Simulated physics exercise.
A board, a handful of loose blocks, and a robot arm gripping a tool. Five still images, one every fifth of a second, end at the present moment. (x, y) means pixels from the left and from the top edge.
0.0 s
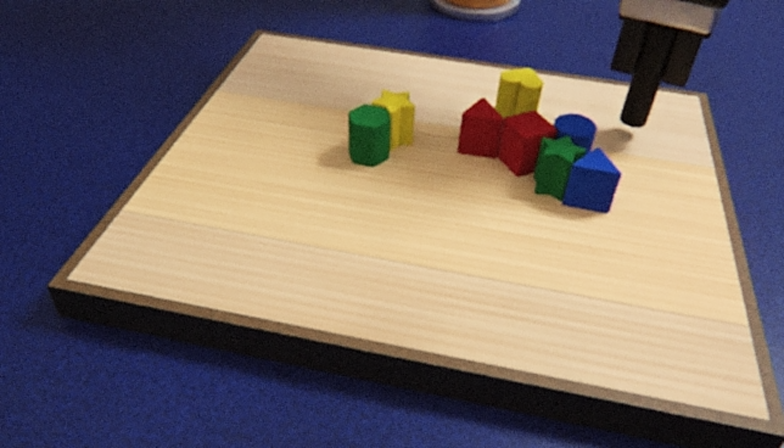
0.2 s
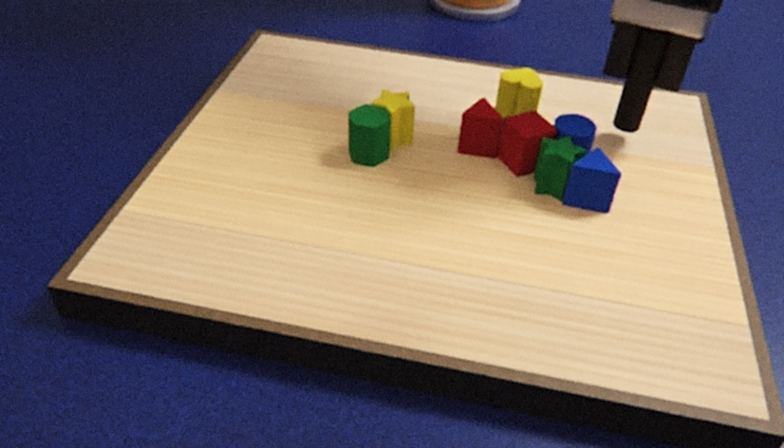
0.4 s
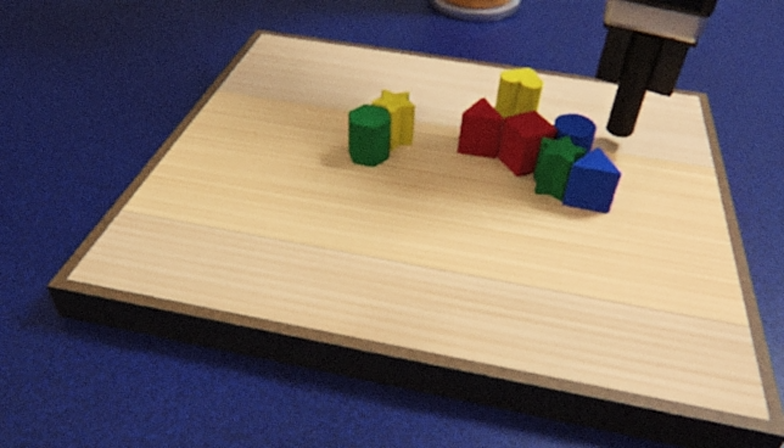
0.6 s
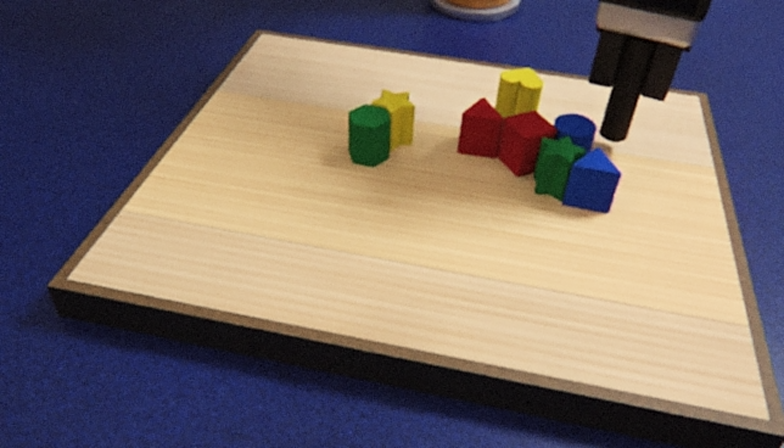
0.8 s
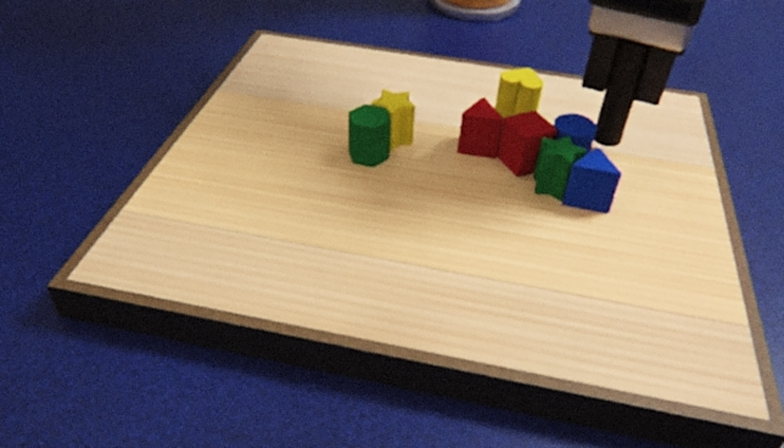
The robot arm's dark tool moved slightly left and toward the viewer, edging closer to the blue blocks, while all the red, green, yellow and blue blocks on the wooden board stayed still.
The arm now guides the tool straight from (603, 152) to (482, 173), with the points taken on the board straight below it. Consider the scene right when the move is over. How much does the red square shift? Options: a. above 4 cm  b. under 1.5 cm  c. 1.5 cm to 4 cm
a: Above 4 cm.
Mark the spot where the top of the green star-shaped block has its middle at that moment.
It should be at about (558, 170).
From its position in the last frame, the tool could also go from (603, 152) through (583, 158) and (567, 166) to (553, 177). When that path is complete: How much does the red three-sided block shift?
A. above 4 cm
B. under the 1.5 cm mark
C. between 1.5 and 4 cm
The answer is B.
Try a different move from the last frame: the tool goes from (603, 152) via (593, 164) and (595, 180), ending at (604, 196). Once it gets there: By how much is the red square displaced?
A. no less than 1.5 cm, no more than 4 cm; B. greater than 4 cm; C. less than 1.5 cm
C (less than 1.5 cm)
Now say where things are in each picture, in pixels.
Tip of the tool at (633, 121), middles of tops, red three-sided block at (483, 110), red square at (531, 123), green star-shaped block at (563, 147), blue circular block at (576, 124), in the first picture.
Tool at (626, 126), nothing pushed, in the second picture.
Tool at (619, 130), nothing pushed, in the third picture.
Tool at (613, 135), nothing pushed, in the fourth picture.
Tool at (606, 139), red three-sided block at (483, 110), red square at (531, 123), green star-shaped block at (563, 147), blue circular block at (576, 124), in the fifth picture.
The first path, step by step. One third of the way, tool at (566, 146); red three-sided block at (476, 107), turned 10° clockwise; red square at (509, 129), turned 50° clockwise; green star-shaped block at (558, 161), turned 20° anticlockwise; blue circular block at (552, 134).
Two thirds of the way, tool at (525, 153); red three-sided block at (471, 106), turned 30° clockwise; red square at (479, 133), turned 105° clockwise; green star-shaped block at (558, 170), turned 45° anticlockwise; blue circular block at (526, 147).
At the end, tool at (484, 160); red three-sided block at (471, 106), turned 30° clockwise; red square at (454, 138), turned 110° clockwise; green star-shaped block at (558, 170), turned 45° anticlockwise; blue circular block at (519, 152).
